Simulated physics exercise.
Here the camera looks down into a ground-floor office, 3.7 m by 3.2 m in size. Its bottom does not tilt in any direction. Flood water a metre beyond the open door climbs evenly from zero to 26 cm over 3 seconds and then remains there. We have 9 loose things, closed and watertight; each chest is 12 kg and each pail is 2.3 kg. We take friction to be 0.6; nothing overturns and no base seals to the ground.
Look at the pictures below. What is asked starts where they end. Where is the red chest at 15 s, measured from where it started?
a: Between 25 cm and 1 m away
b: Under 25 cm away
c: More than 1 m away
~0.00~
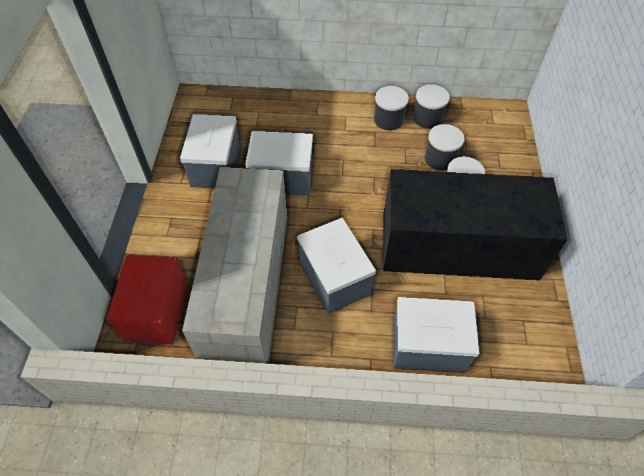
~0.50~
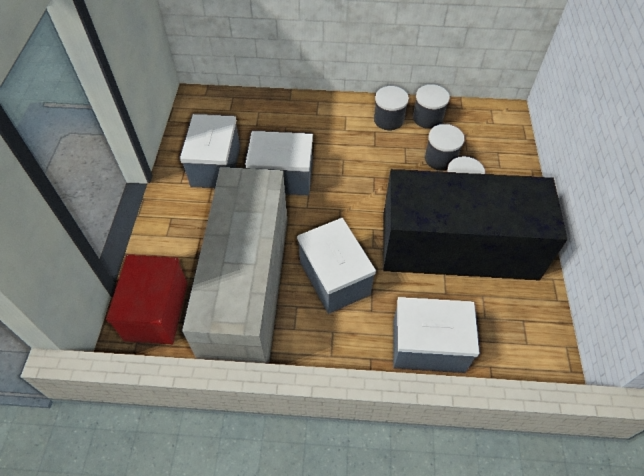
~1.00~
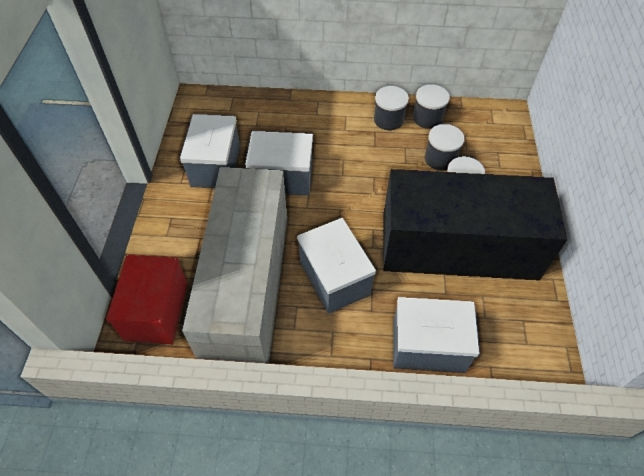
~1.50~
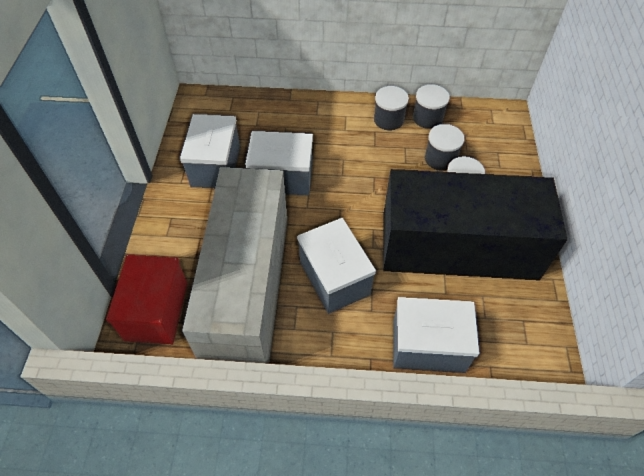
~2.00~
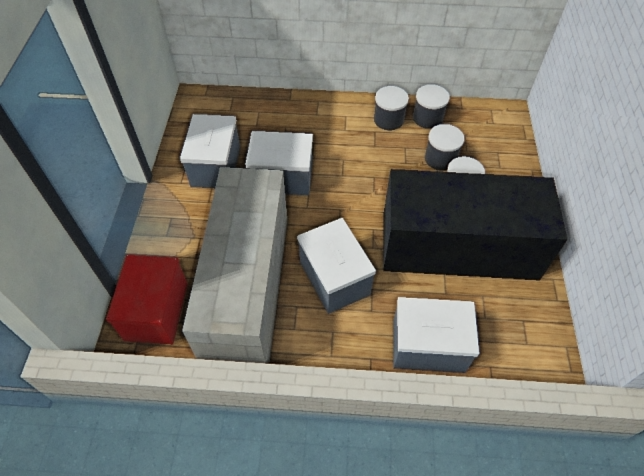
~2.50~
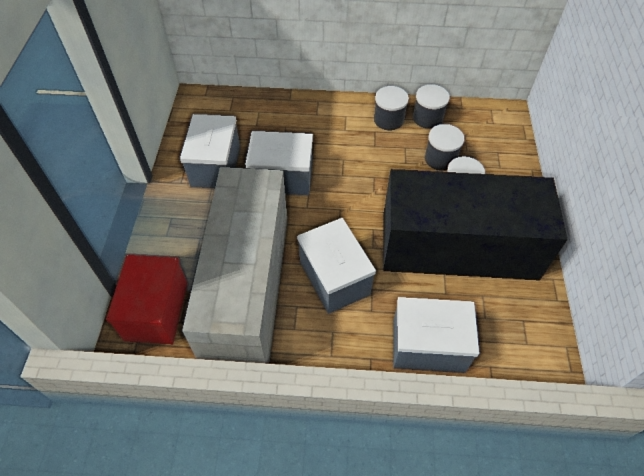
b, under 25 cm away.
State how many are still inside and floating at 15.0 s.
9.
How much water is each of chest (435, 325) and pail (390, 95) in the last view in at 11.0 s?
First roughly 12 cm, second roughly 12 cm.
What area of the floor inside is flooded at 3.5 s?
Around 3.5 m2 of it.
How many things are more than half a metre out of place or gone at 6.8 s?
It comes to 5.
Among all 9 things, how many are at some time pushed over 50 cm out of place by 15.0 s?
Tally: 8.
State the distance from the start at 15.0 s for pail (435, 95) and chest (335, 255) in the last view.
They've ended up 150 cm and 80 cm away, in that order.
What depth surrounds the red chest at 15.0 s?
24 cm or so.
After 3.5 s the red chest is near (128, 302), 0.1 m from its start, aground; 0 afloat.
After 6.8 s the red chest is near (130, 282), 0.1 m from its start, afloat; 7 afloat.
After 11.0 s the red chest is near (134, 273), 0.0 m from its start, afloat; 9 afloat.
After 15.0 s the red chest is near (138, 269), 0.0 m from its start, afloat; 9 afloat.
